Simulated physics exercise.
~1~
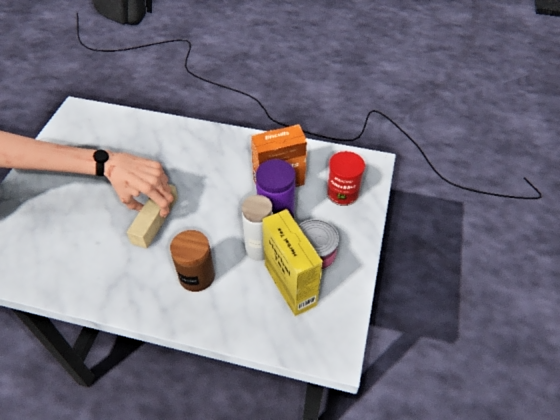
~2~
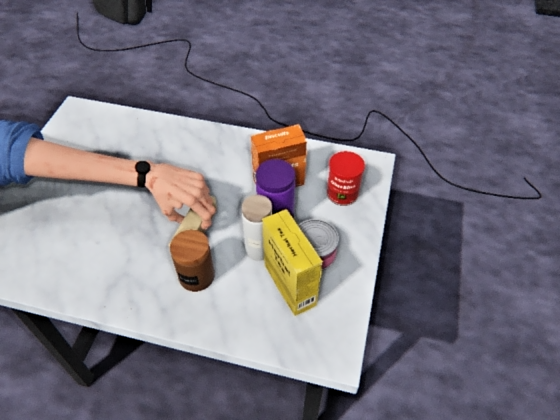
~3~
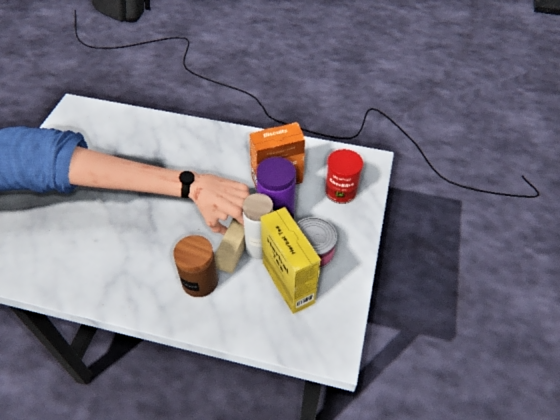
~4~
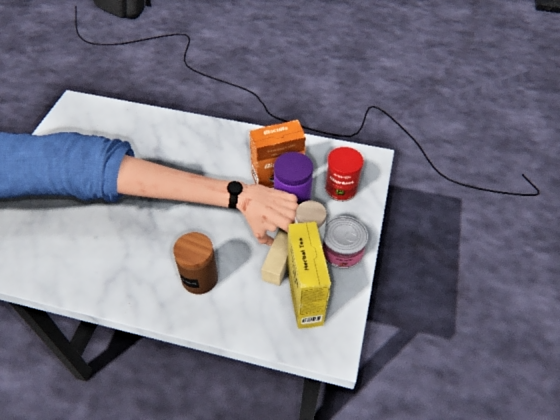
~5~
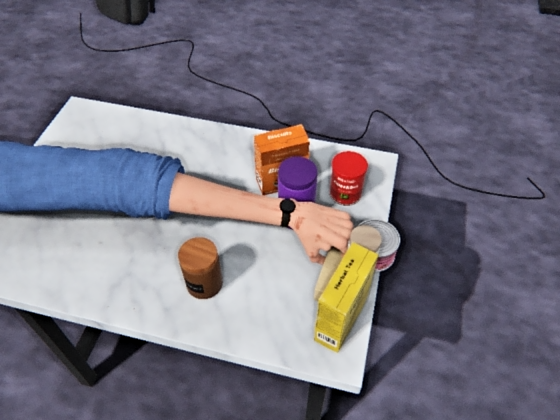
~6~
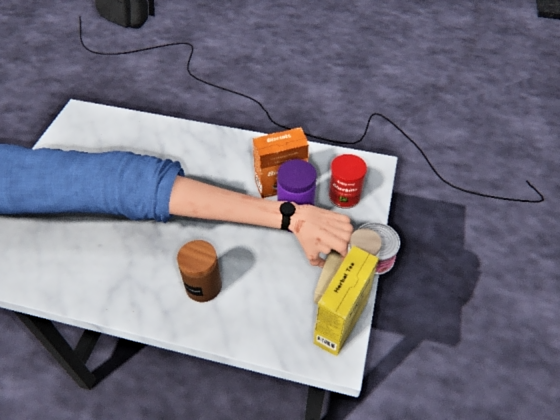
On a marble-topped table, a hand slides a block rightward, pushing a yellow packet, white jar and pink tub to the edge, still upright.
